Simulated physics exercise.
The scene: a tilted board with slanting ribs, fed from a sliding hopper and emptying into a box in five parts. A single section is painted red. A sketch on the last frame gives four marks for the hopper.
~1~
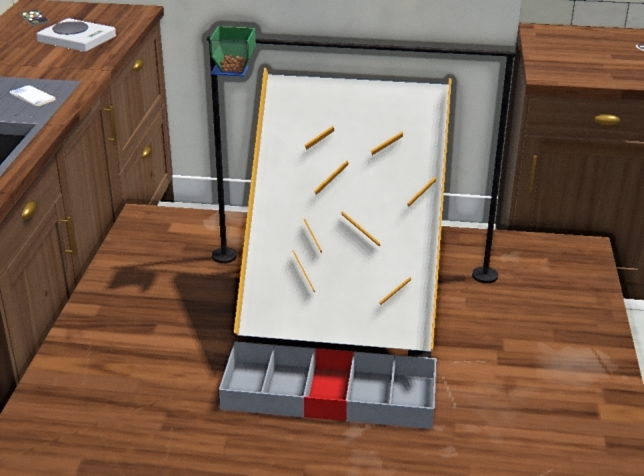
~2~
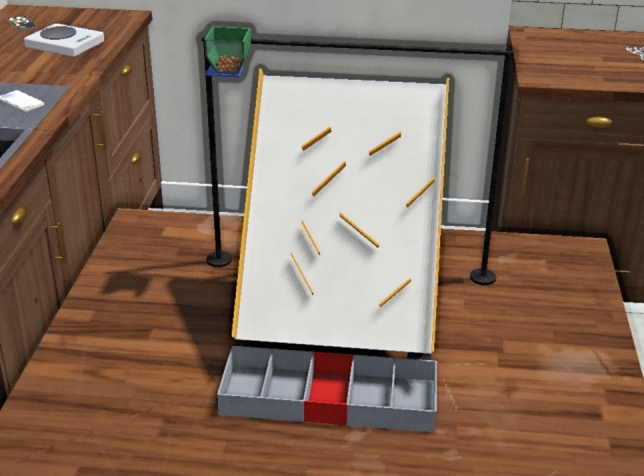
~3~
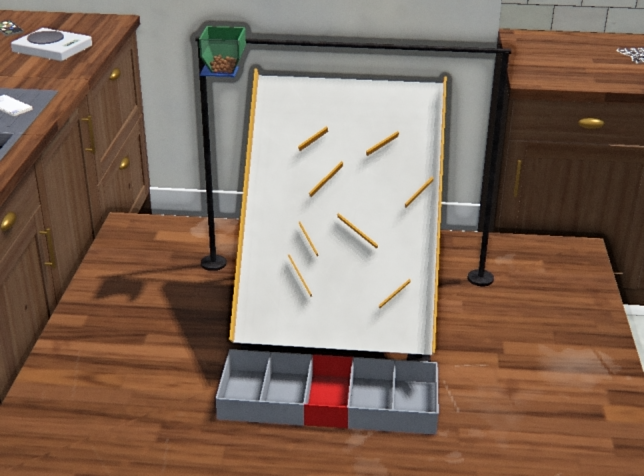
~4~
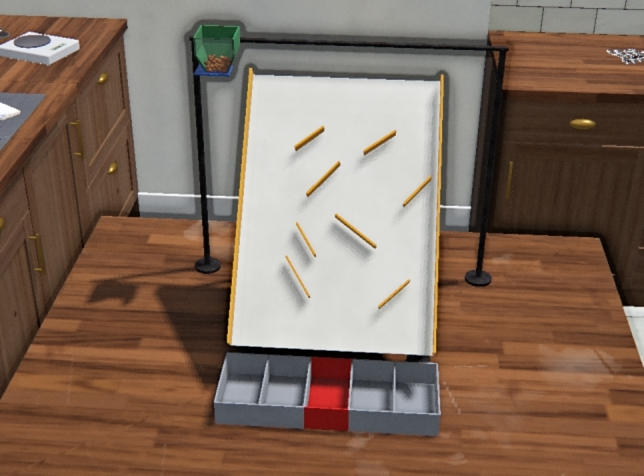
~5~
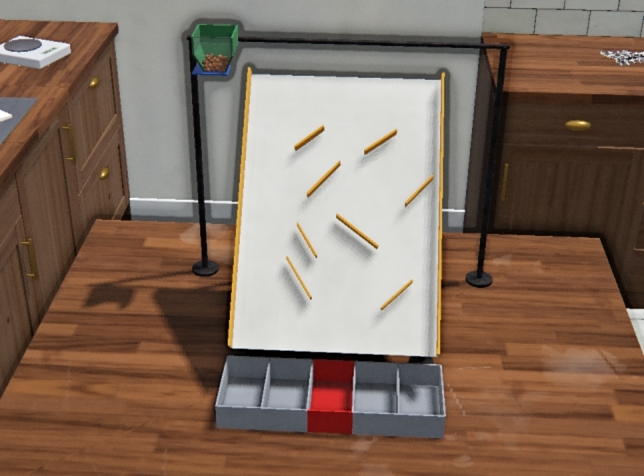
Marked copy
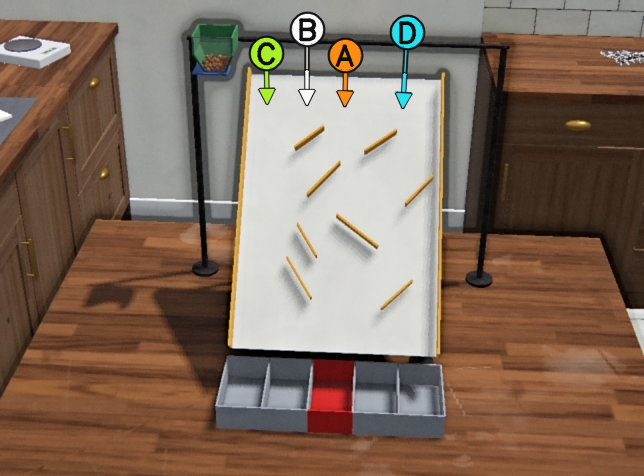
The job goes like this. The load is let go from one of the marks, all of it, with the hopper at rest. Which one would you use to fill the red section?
Mark D does it best.
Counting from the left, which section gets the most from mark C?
It is the first one.
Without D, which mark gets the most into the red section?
It is A.
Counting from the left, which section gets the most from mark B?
The first from the left.
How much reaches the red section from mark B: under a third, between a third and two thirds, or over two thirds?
Mark B gives under a third.
On the marked copy, mark A meets the board at (344, 100); mark B meets the board at (306, 99); mark C meets the board at (267, 98); mark D meets the board at (403, 102).
With A, about a third in the red section, about half in other sections, a small part outside the box.
With B, a stray few in the red section, most in other sections, a small part outside the box.
With C, a stray few in the red section, about two thirds in other sections, about a third outside the box.
With D, about two thirds in the red section, about a quarter in other sections, a small part outside the box.
